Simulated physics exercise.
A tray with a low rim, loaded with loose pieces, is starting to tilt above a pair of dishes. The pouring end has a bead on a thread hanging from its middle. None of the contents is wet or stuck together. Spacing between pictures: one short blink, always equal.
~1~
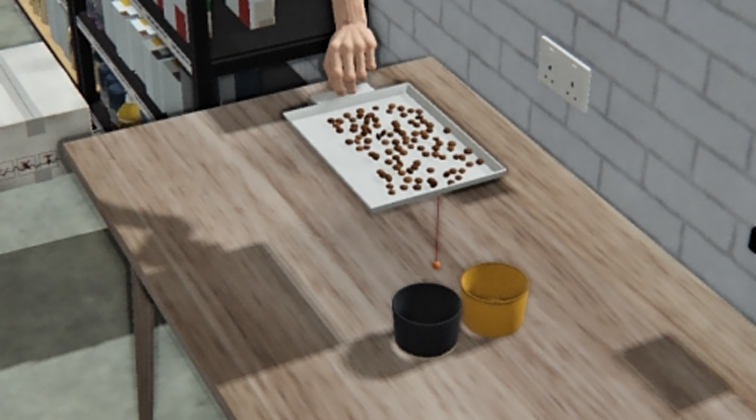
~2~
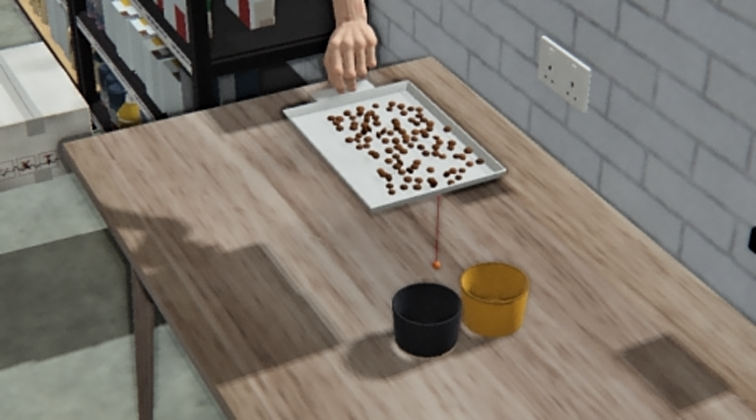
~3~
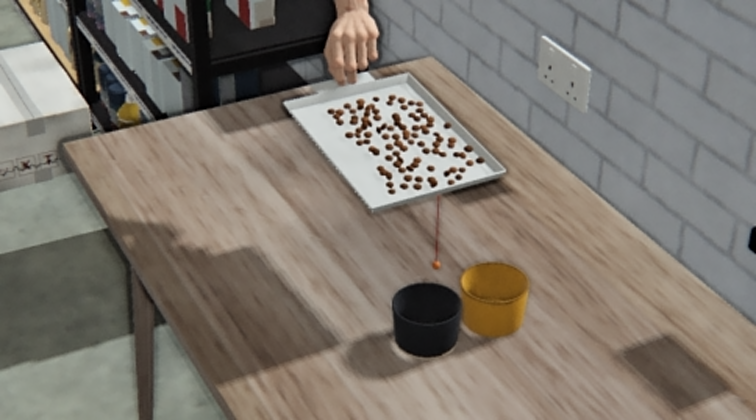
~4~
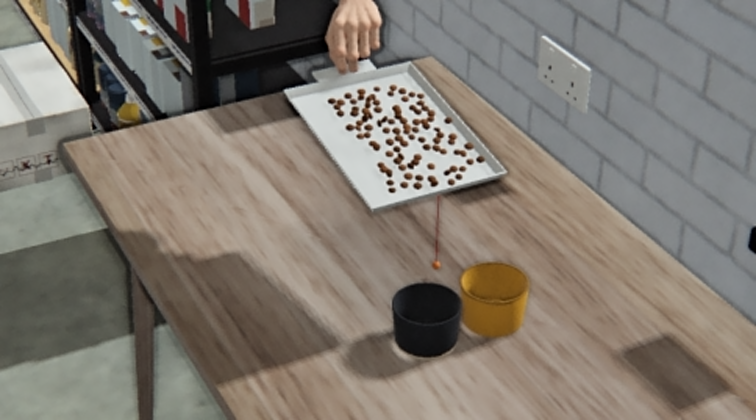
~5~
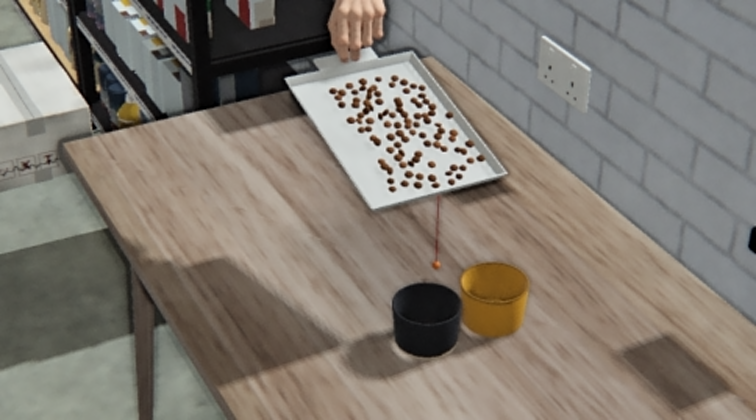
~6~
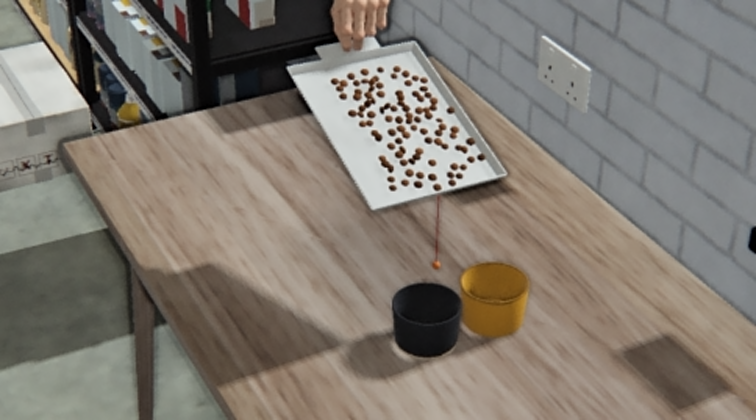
In the video, a hand holds a white tray scattered with small brown pieces above a wooden table and gradually raises its far end, steepening the tilt toward a black dish and a yellow dish, which stay still.
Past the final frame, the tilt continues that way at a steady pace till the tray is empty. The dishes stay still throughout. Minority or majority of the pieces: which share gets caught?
The amount caught is going to be bigger than the amount missed.
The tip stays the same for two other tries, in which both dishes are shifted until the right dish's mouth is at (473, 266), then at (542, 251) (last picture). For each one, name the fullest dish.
Try 1: The rightmost dish; try 2: The leftmost dish.
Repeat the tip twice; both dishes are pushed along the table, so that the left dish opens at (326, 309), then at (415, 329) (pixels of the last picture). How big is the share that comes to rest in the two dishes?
10 and 20 in a hundred.
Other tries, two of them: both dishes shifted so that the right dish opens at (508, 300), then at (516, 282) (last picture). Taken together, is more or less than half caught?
Result, first place: Not as much as half; second place: Exceeding half.
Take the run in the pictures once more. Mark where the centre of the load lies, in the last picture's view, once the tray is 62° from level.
Look around (461, 186) in the last picture.
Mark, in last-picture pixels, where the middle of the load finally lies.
Near pixel (483, 318).
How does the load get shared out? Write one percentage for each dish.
Left dish near 30 in a hundred; right dish near 50.
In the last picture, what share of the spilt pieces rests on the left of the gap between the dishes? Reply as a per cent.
That would be roughly 20 per cent.
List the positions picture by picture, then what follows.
Corners of the pouring end (373, 204) and (499, 169), level; middle of the load (396, 142), bits of dog kibble; left dish (444, 338); right dish (511, 316); bead on its thread (436, 265), in the first picture.
Corners of the pouring end (373, 204) and (499, 169), level; middle of the load (396, 141), in the second picture.
Corners of the pouring end (374, 204) and (499, 169), tipped barely, level across its low end; middle of the load (396, 137), in the third picture.
Corners of the pouring end (374, 204) and (500, 170), tipped a little, level across its low end; middle of the load (397, 131), in the fourth picture.
Corners of the pouring end (375, 204) and (500, 171), tipped a little, level across its low end; middle of the load (398, 125), in the fifth picture.
Corners of the pouring end (375, 204) and (500, 172), tipped clearly, level across its low end; middle of the load (399, 120); left dish (444, 338); right dish (511, 316), in the sixth picture.
Just after the last frame, tray tipped steeply; the larger part on the tray; roughly a quarter in the air.
A moment on, tray tipped past a quarter turn; roughly a quarter in the left dish; roughly half in the right dish; about a tenth outside both; about a tenth in the air.
Further on, tray tipped past a quarter turn; roughly a quarter in the left dish; roughly half in the right dish; roughly a quarter outside both.
When it is over, tray tipped past a quarter turn; roughly a quarter in the left dish; roughly half in the right dish; roughly a quarter outside both.
